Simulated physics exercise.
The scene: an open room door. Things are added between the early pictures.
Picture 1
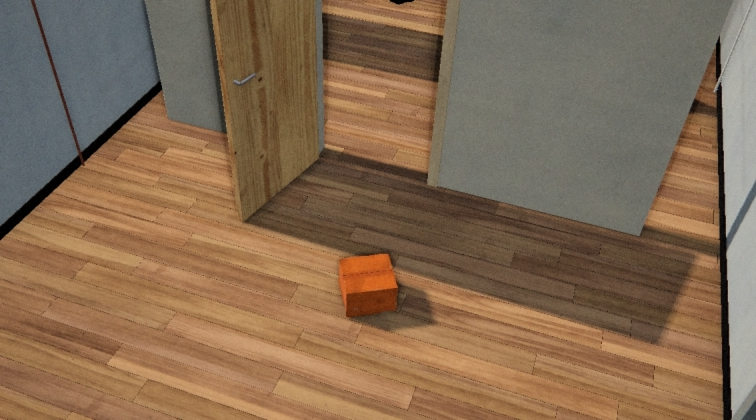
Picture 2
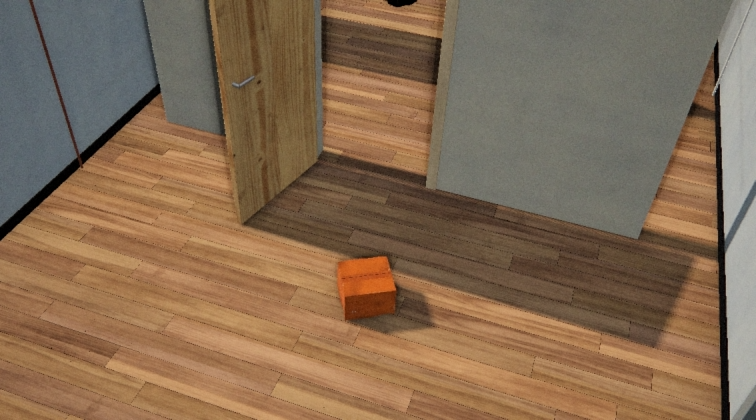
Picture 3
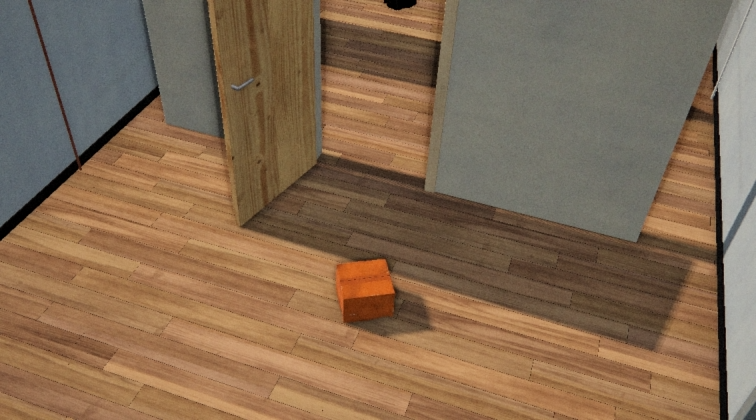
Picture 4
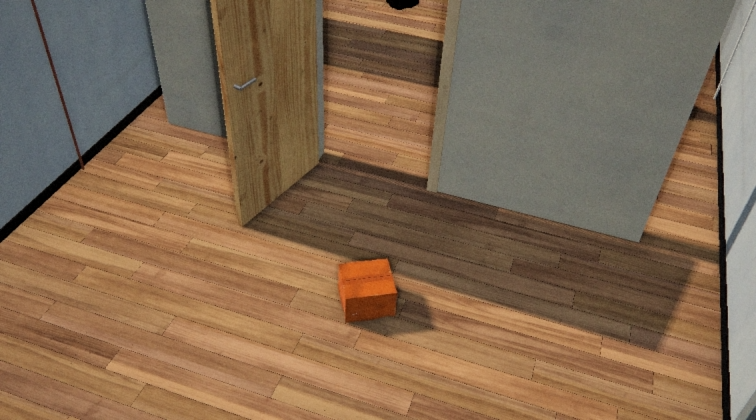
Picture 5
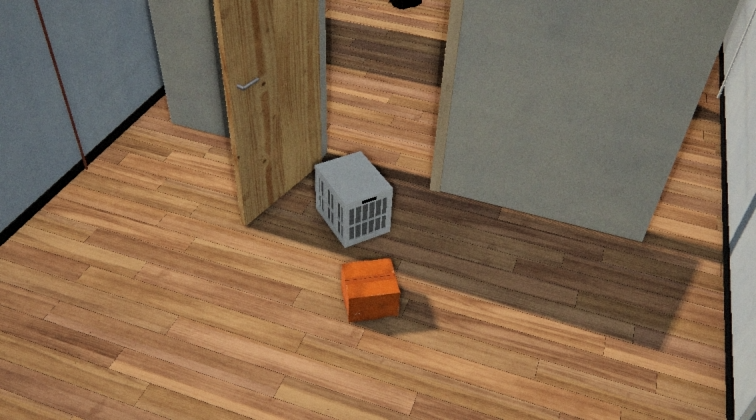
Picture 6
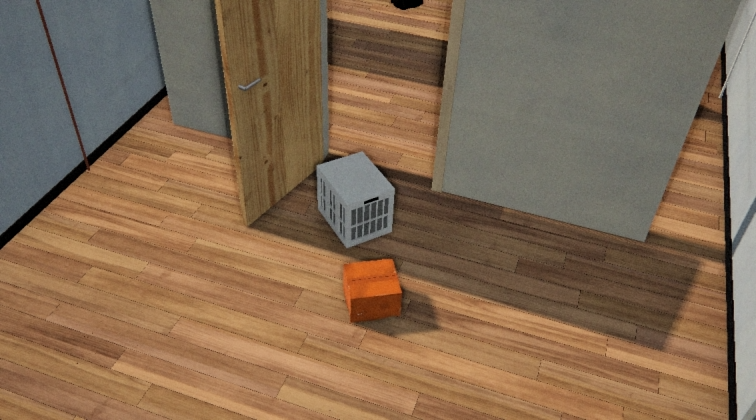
At the start, an orange parcel sits on a wood-plank floor in front of a wide-open wooden door, with nothing moving apart from a faint shift of the view. Later, a pale grey, slatted crate appears behind the parcel, near the door's edge, and the door and both boxes stay still.
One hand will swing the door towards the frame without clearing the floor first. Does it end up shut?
The door jams.
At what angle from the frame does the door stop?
Some 50° open.
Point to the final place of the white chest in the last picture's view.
At about (376, 200).
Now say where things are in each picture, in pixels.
Door wide open and still; orange parcel (368, 285), in the first frame.
Door wide open and still; orange parcel (366, 288), in the second frame.
Door wide open and still; orange parcel (365, 291), in the third frame.
Door wide open and still; orange parcel (367, 290), in the fourth frame.
Door wide open and still; orange parcel (370, 290), in the fifth frame.
Door wide open and still; white chest (355, 199); orange parcel (372, 290), in the sixth frame.
Then, 0.40 s past the last view, door at 93°.
Then, 0.70 s past the last view, door at 71°.
Then, 0.90 s past the last view, door at 62°; white chest displaced a little near (366, 200).
Then, 1.10 s past the last view, door at 54°; white chest displaced a little near (372, 201).
Finally, door at 52°; moved from the start, white chest; orange parcel still in place. Final places as the last picture's camera would see them, white chest near (376, 200).
